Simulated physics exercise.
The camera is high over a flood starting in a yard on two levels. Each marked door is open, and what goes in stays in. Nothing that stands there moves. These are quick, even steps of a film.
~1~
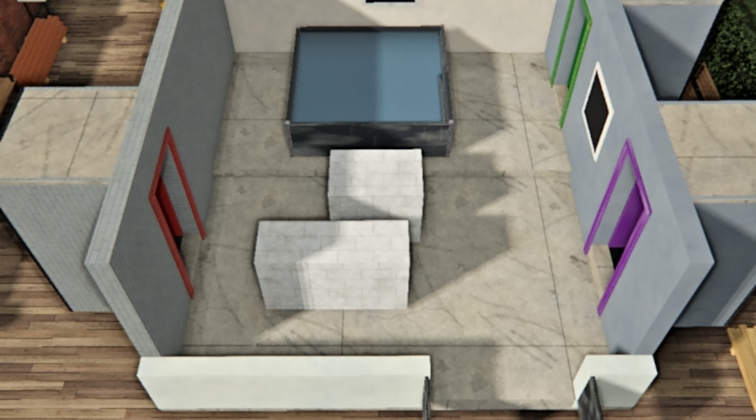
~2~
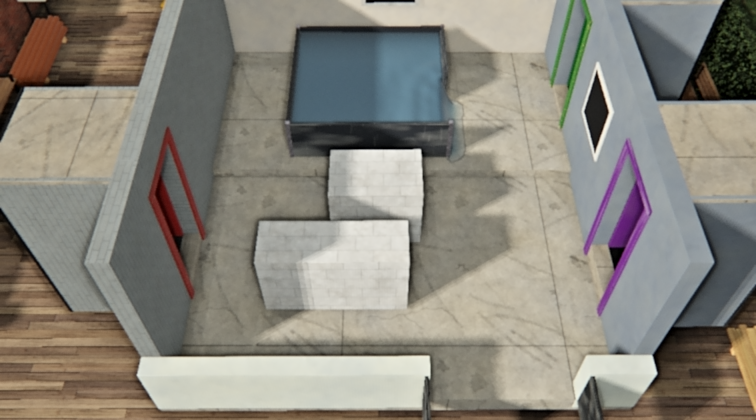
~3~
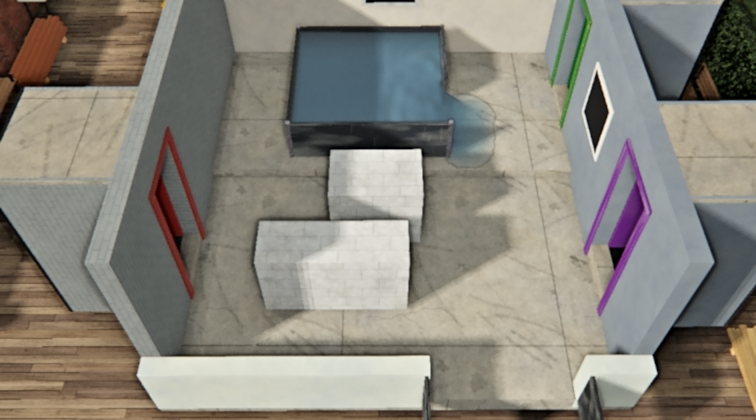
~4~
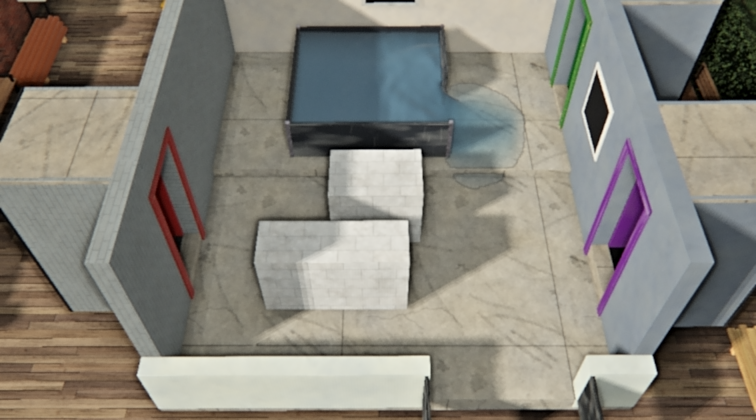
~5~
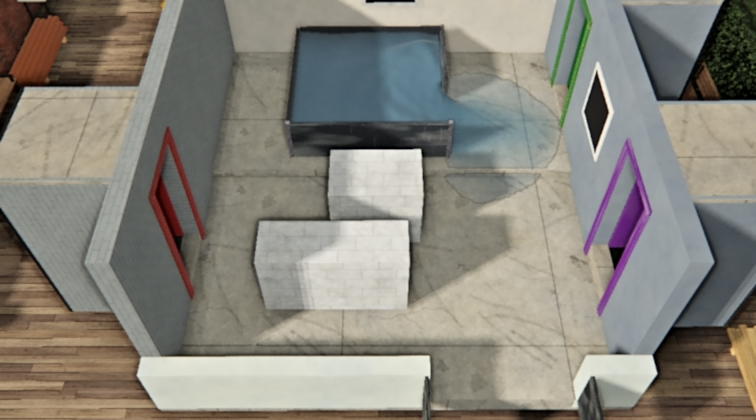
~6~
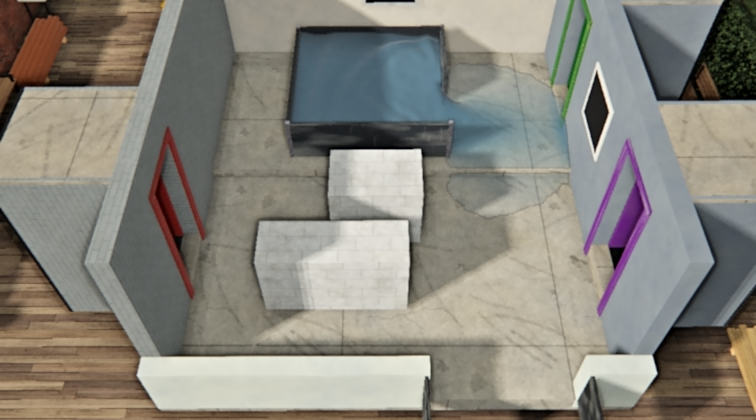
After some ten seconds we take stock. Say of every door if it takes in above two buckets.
In the end: The red door stays under that; the purple door stays under that; the green door takes more than that.
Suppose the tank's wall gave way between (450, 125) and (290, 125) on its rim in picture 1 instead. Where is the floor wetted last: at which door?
Last comes the green door.
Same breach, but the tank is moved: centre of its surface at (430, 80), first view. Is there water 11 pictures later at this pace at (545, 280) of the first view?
There: Flooded.
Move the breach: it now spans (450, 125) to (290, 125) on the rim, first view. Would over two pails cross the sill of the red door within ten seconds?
In short: Red goes over.
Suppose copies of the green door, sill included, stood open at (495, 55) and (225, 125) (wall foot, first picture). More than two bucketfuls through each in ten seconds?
In turn: Passes that mark, lets less in.
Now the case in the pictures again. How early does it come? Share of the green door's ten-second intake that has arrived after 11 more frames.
I make it 35 per cent.
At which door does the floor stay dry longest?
That is the one in red.
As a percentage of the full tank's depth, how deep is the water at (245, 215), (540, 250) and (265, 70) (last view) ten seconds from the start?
In turn 4, 10 and 2 in a hundred.
A moment on, water covers 20 % of the floor; the red door not reached, the purple door not reached, the green door over two buckets in.
Next, water covers 30 % of the floor; the red door not reached, the purple door wet at the sill, nothing in, the green door far over two buckets in.
Then, water covers 45 % of the floor; the red door not reached, the purple door wet at the sill, nothing in, the green door far over two buckets in.
Later, water covers 60 % of the floor; the red door not reached, the purple door wet at the sill, nothing in, the green door far over two buckets in.
In the end, water covers 85 % of the floor; the red door wet at the sill, nothing in, the purple door wet at the sill, nothing in, the green door far over two buckets in.
